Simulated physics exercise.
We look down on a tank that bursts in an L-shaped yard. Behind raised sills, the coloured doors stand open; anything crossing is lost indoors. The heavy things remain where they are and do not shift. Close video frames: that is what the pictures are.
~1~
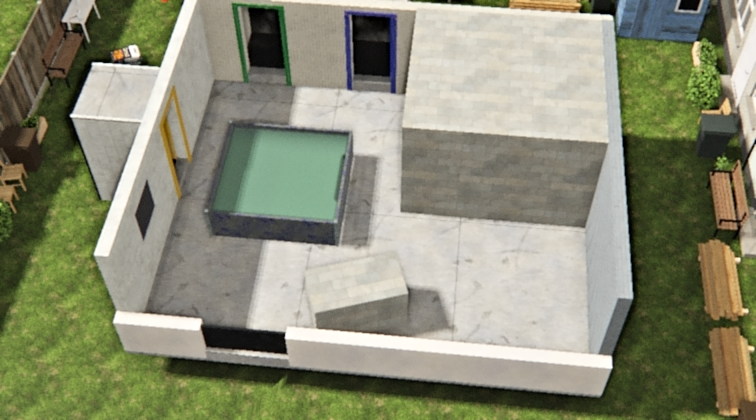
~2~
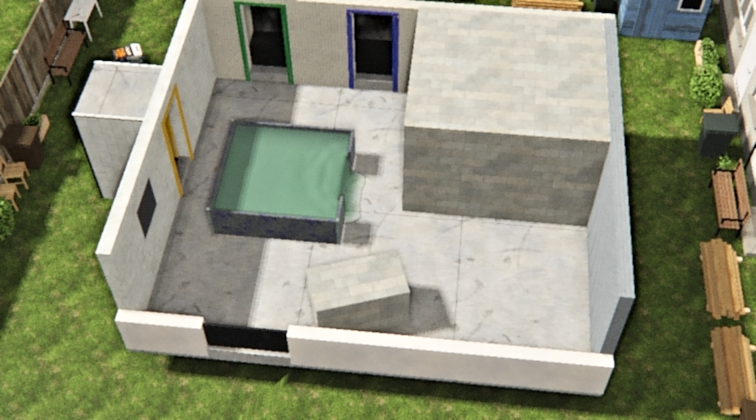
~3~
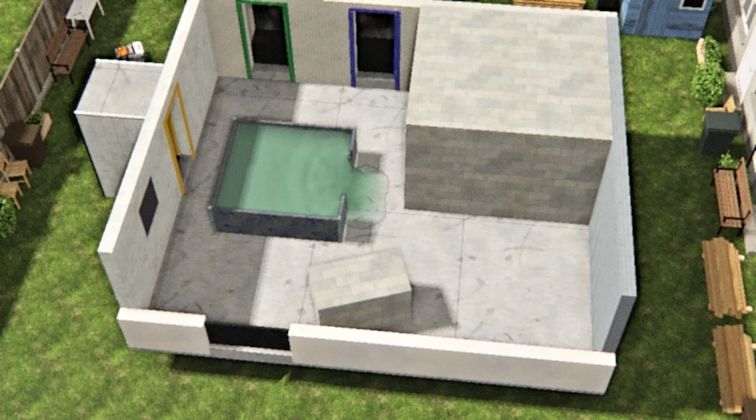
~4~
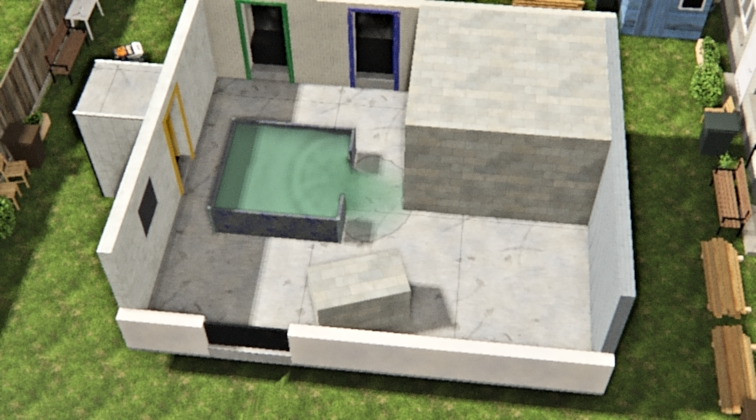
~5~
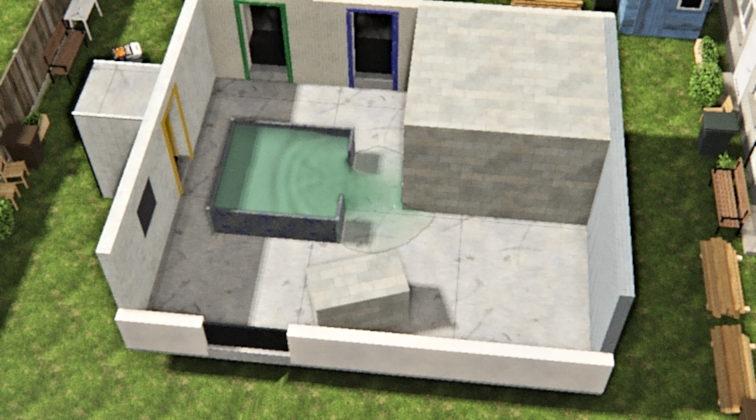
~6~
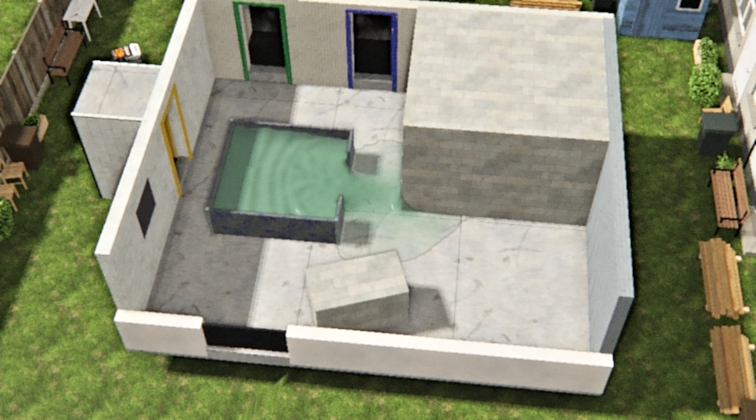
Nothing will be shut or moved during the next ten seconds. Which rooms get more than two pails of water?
Outcome: The green door will not top two buckets. The blue door will not top two buckets. The yellow door will not top two buckets.
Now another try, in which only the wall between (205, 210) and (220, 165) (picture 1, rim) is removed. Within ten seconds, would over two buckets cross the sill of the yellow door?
Well, it turns out the yellow door crosses the threshold.
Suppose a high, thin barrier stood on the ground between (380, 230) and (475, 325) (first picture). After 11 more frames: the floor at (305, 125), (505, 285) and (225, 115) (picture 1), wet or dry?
The first is still bare, the second inundated and the third still bare.
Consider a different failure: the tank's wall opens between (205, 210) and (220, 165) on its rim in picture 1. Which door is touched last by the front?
Answer: The one in blue.
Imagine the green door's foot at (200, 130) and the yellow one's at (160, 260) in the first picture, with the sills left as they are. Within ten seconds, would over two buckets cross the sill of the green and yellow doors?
Result: Green door no, yellow door no.
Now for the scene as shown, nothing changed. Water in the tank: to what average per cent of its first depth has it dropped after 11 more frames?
About 62 per cent.
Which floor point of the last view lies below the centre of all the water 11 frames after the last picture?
Somewhere around (336, 196) in the last view.
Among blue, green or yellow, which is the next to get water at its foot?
Going by the pictures, it would be the door marked blue.
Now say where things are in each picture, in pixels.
The first frame shows the open tank at (281, 173) is whole and still.
In the second frame, the front is at (351, 221), out from the gap at (345, 190).
In the third frame, water pours out at (347, 189) and has run to (384, 179).
In the fourth frame, water pours out at (346, 190) and has run to (404, 217).
In the fifth frame, the front is at (429, 217), out from the gap at (345, 189).
In the sixth frame, water pours out at (344, 190) and has run to (454, 223).
A moment on, water covers 25 % of the floor; the green door not reached, the blue door not reached, the yellow door not reached.
Next, water covers 50 % of the floor; the green door not reached, the blue door wet at the sill, nothing in, the yellow door not reached.
Then, water covers 65 % of the floor; the green door wet at the sill, nothing in, the blue door wet at the sill, nothing in, the yellow door not reached.
Later, water covers 90 % of the floor; the green door wet at the sill, nothing in, the blue door under two buckets in, the yellow door wet at the sill, nothing in.
In the end, water covers 100 % of the floor; the green door wet at the sill, nothing in, the blue door under two buckets in, the yellow door wet at the sill, nothing in.
